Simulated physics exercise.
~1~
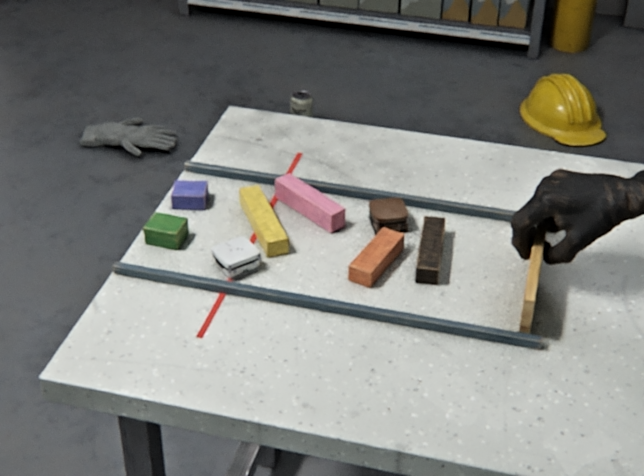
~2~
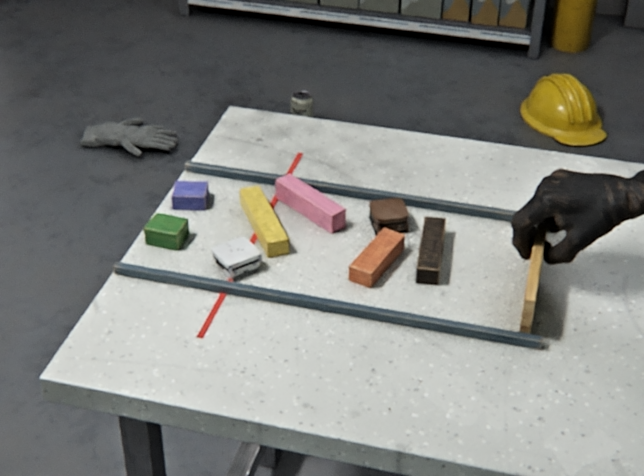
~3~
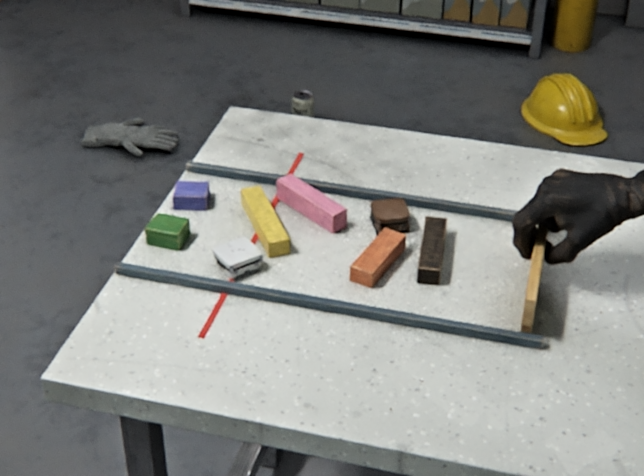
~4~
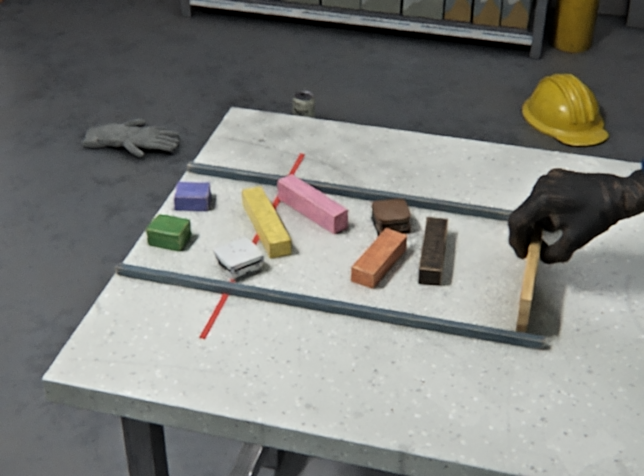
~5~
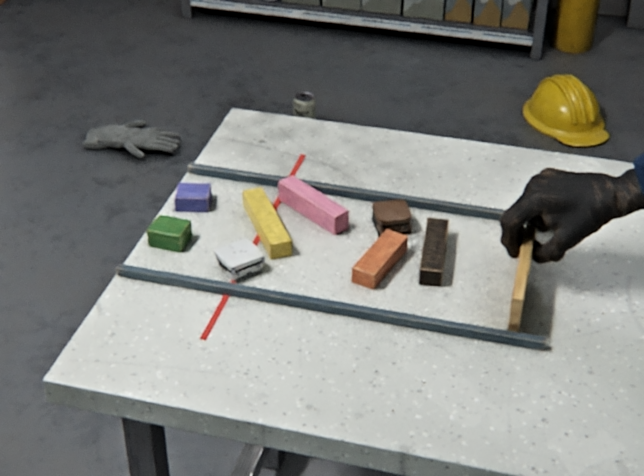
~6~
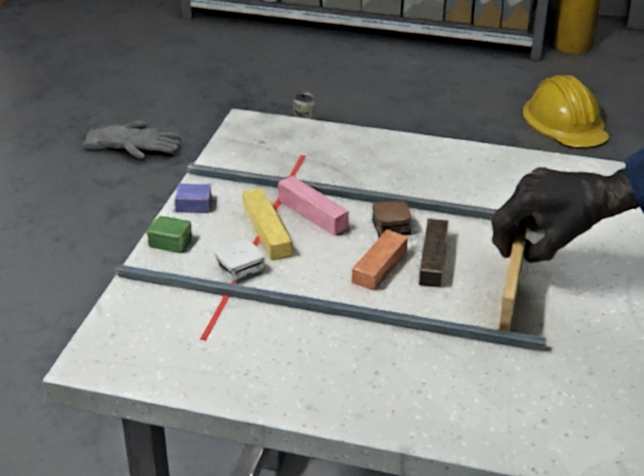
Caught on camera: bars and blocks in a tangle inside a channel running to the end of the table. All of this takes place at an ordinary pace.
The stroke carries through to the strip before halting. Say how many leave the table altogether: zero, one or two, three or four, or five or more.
Looks like not a single one goes over the edge.
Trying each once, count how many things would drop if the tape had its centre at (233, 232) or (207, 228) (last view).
Tallies: 2, 4.
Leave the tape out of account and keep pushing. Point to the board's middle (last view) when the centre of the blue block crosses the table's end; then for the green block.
The middle is at (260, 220) when it's the blue block, and at (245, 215) when it's the green block.
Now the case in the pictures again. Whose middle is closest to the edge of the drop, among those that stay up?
Blue block.
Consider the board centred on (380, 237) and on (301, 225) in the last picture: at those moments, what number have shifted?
By then 3, and later 6.
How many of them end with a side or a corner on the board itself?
Contact count: 2.
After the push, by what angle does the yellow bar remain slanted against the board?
Angle: Around 20°.
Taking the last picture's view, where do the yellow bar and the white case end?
Looks like one lands around (194, 213), and the other around (171, 258).
A little later, none off yet; blue block at rest near (193, 198); green block at rest near (170, 234); white case at rest near (239, 262).
When it is over, the number that fall off is zero.
